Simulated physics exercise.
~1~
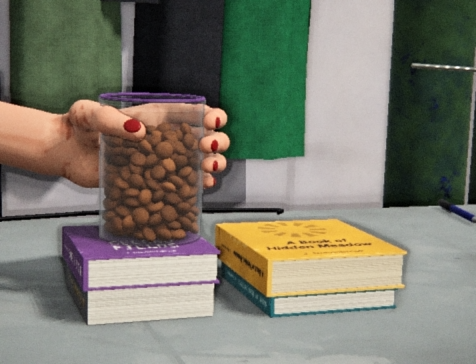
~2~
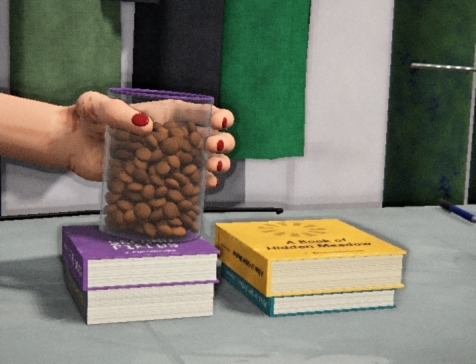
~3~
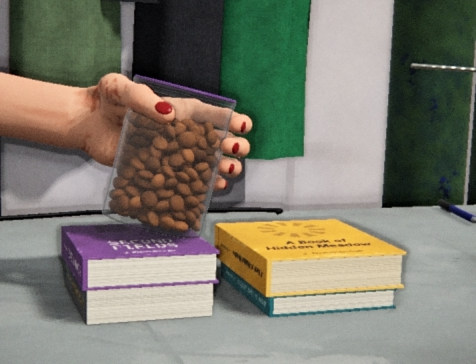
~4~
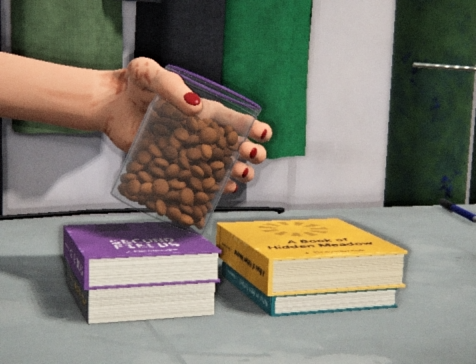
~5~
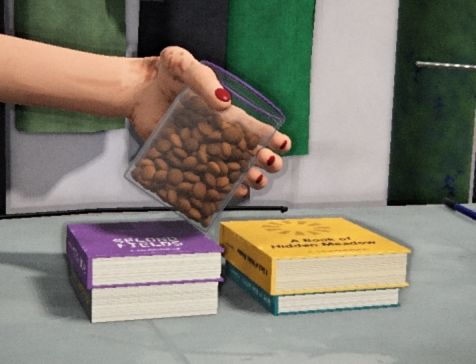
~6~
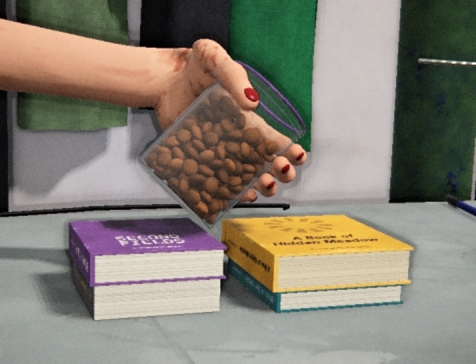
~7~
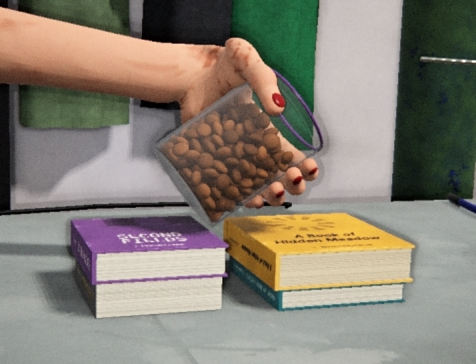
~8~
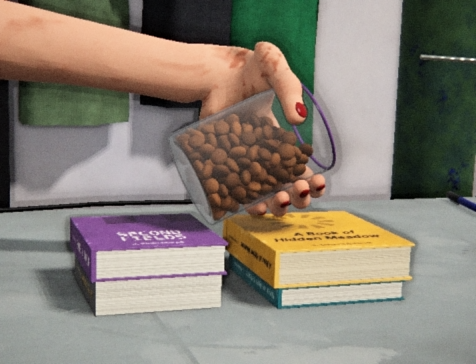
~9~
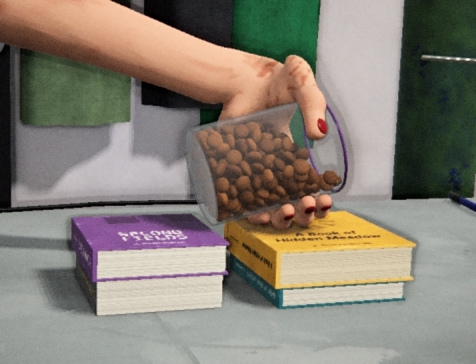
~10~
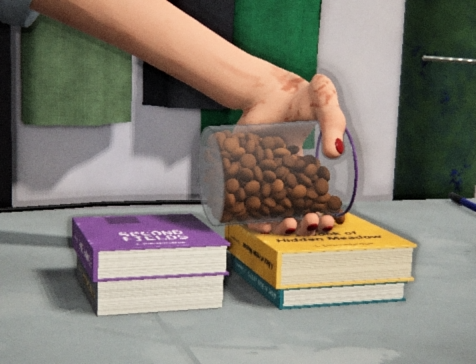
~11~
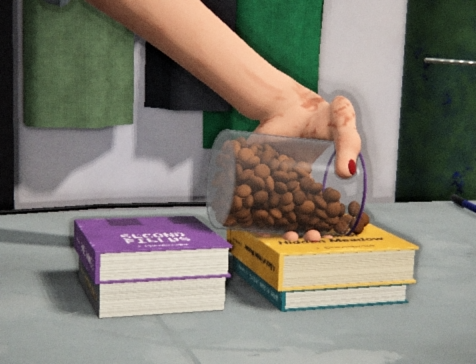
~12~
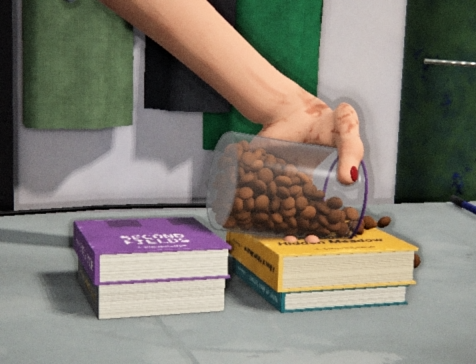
A clear tub of brown dog kibble was lifted off a purple book by a hand with red nails, tipped steadily to the right, and laid on its side on the yellow book, where a few bits spilled out of its open end.
